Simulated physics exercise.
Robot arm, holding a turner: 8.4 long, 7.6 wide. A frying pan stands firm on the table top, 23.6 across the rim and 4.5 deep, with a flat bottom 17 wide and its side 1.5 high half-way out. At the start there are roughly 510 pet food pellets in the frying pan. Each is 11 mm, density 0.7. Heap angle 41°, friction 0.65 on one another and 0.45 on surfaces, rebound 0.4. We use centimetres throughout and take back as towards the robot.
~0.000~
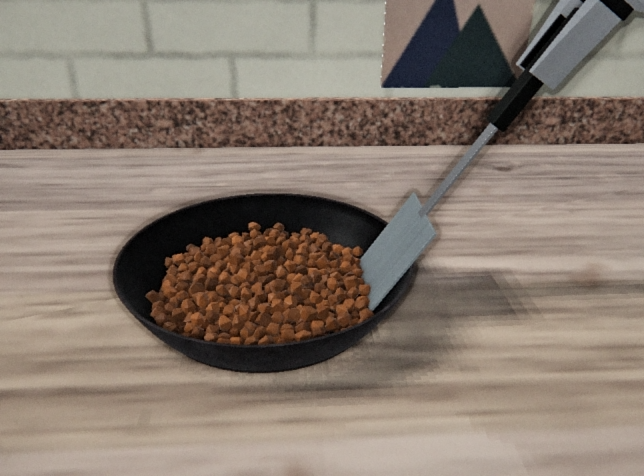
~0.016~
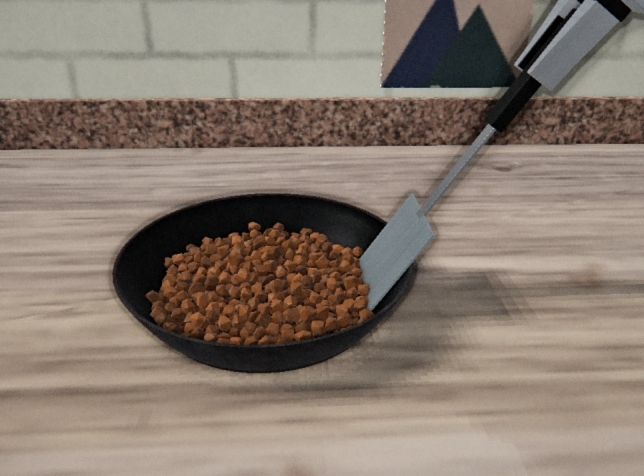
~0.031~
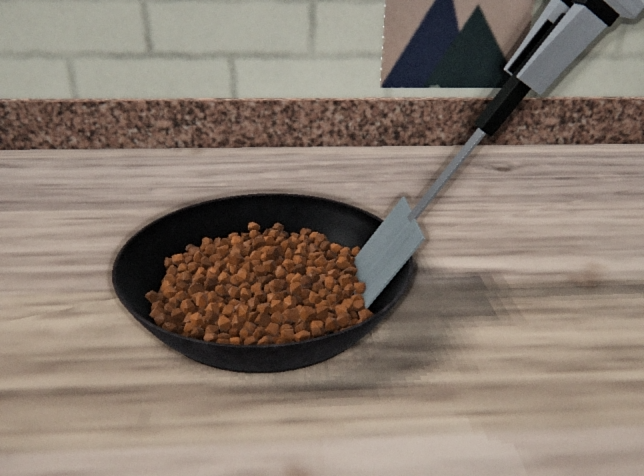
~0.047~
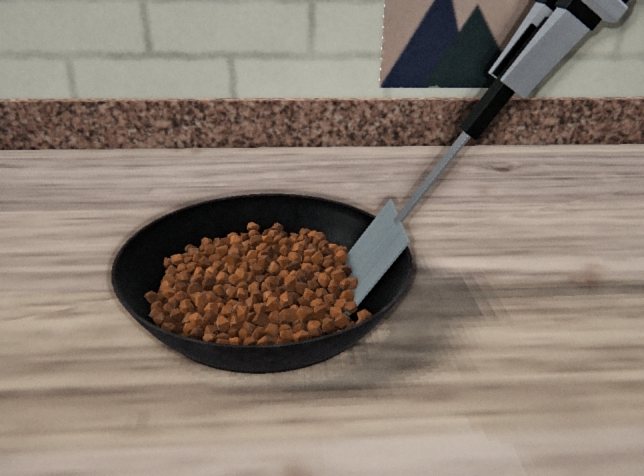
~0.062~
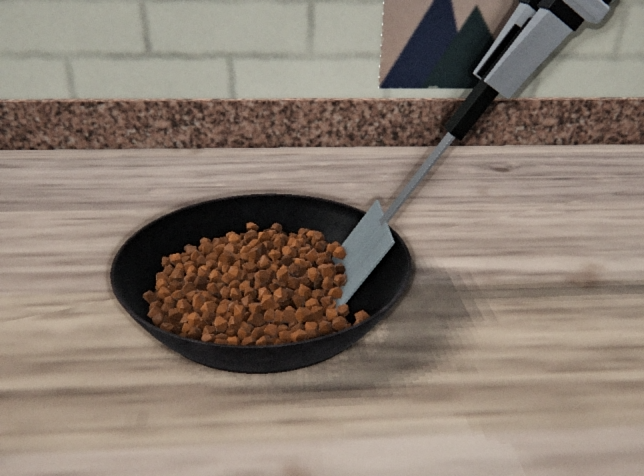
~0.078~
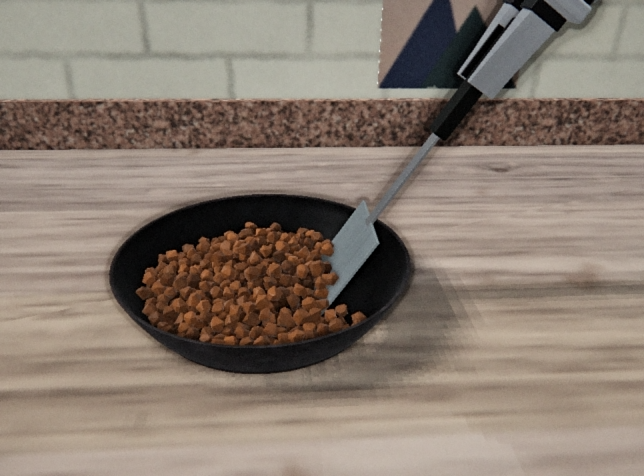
A robot arm held a grey turner still at the right side of a black frying pan, then slid it slowly left, nudging the heap of small brown pellets slightly toward the left side.
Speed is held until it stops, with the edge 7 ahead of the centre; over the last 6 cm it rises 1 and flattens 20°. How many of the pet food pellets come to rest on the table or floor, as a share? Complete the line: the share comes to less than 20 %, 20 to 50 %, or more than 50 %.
The share comes to less than 20 %.
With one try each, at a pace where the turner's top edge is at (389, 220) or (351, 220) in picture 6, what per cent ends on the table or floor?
First try around 5 %, second try around 10 %.
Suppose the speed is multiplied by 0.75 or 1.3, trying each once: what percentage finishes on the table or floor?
Estimates, in order: 5 % and 10 %.
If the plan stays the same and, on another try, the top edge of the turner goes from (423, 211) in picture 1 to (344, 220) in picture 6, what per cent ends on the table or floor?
Off the vessel, on the table or floor: Some 15 percent.
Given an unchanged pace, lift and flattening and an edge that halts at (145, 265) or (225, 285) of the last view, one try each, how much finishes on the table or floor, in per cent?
Respectively some 40 and 0 percent end on the table or floor.
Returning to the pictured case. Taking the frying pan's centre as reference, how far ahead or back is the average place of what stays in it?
Offset forward: Around 4.5 cm.
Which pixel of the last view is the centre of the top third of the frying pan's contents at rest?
Approximately at pixel (167, 260).
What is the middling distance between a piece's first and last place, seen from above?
Roughly 4 cm.
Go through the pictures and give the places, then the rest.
The first picture shows turner top edge at (424, 212), sloping 57°; upper third of the load around (268, 277), from x 155 to 365, top at y 225; 513 in the frying pan.
The second picture shows turner top edge at (423, 212), sloping 57°; upper third of the load around (268, 277), from x 155 to 365, top at y 225.
The third picture shows turner top edge at (413, 216), sloping 57°; upper third of the load around (268, 276), from x 150 to 365, top at y 225.
The fourth picture shows turner top edge at (400, 219), sloping 57°; upper third of the load around (268, 273), from x 150 to 365, top at y 225.
The fifth picture shows turner top edge at (385, 220), sloping 57°; upper third of the load around (266, 272), from x 150 to 360, top at y 230.
The sixth picture shows turner top edge at (371, 220), sloping 57°; upper third of the load around (258, 270), from x 145 to 360, top at y 225; 513 in the frying pan.
After 0.13 s, sloping 57°, highest piece 5 above the table; 513 in the frying pan.
After 0.19 s, sloping 48°, highest piece 6 above the table; 513 in the frying pan.
After 0.42 s, sloping 37°, highest piece 6 above the table; 486 in the frying pan, 26 on the table or floor, 1 on the blade or in flight.
After 1.47 s, sloping 37°, highest piece 6 above the table; 484 in the frying pan, 29 on the table or floor.
At rest, 484 in the frying pan, 29 on the table or floor. That is 6 % on the table or floor.
